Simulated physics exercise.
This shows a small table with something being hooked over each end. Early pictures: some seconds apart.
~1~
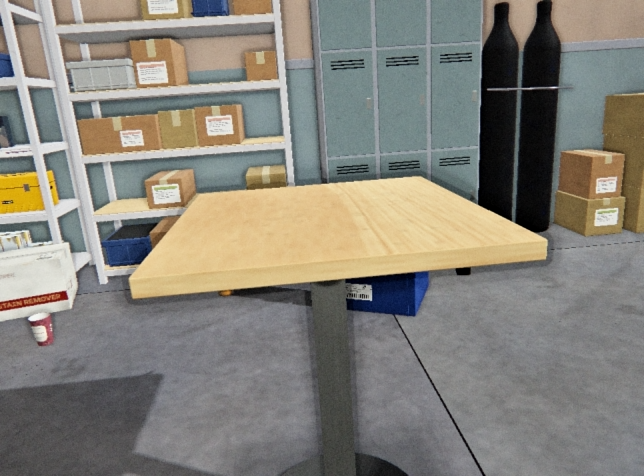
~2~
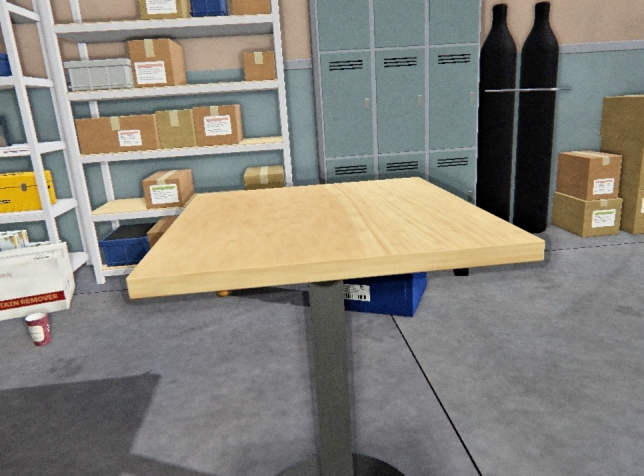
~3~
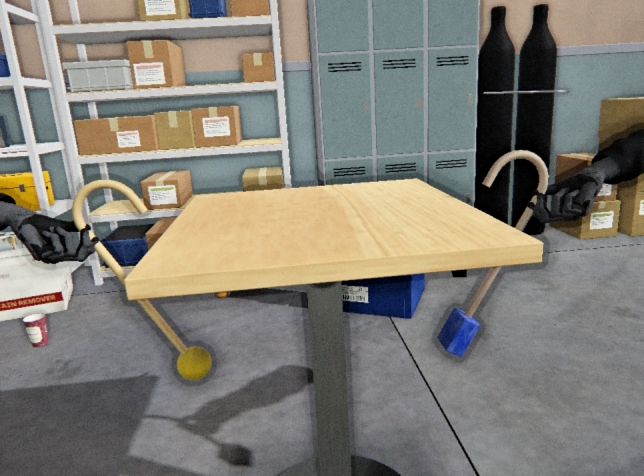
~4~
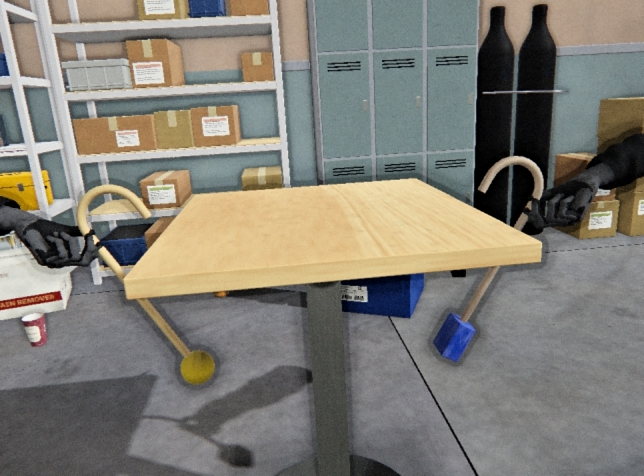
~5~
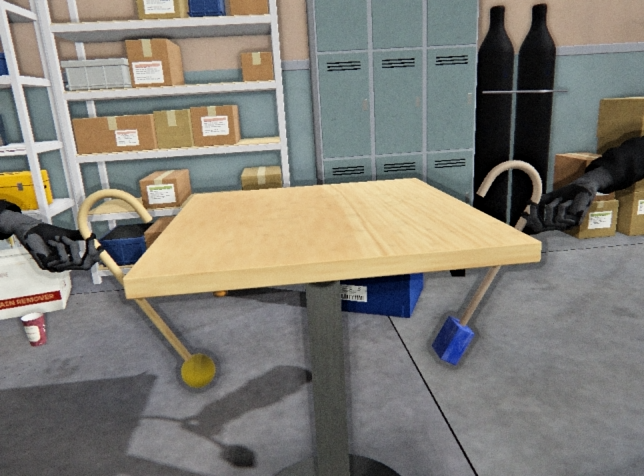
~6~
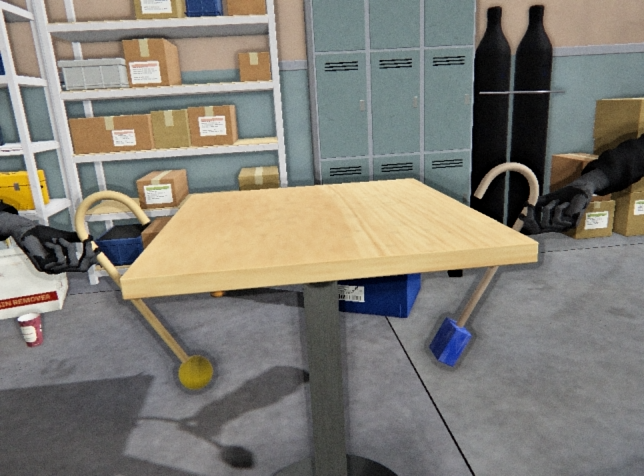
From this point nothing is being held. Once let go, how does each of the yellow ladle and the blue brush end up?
The yellow ladle falls off; the blue brush falls off.
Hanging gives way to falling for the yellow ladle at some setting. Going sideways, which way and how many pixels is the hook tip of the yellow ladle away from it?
I'd put it at roughly 20 pixels, moving right.
Then, 0.28 s past the last view, yellow ladle in the air near (177, 417); blue brush in the air near (468, 382).
Then, 0.46 s past the last view, yellow ladle in the air; blue brush in the air near (508, 433).
Finally, the yellow ladle drops past the edge; the blue brush drops past the edge.
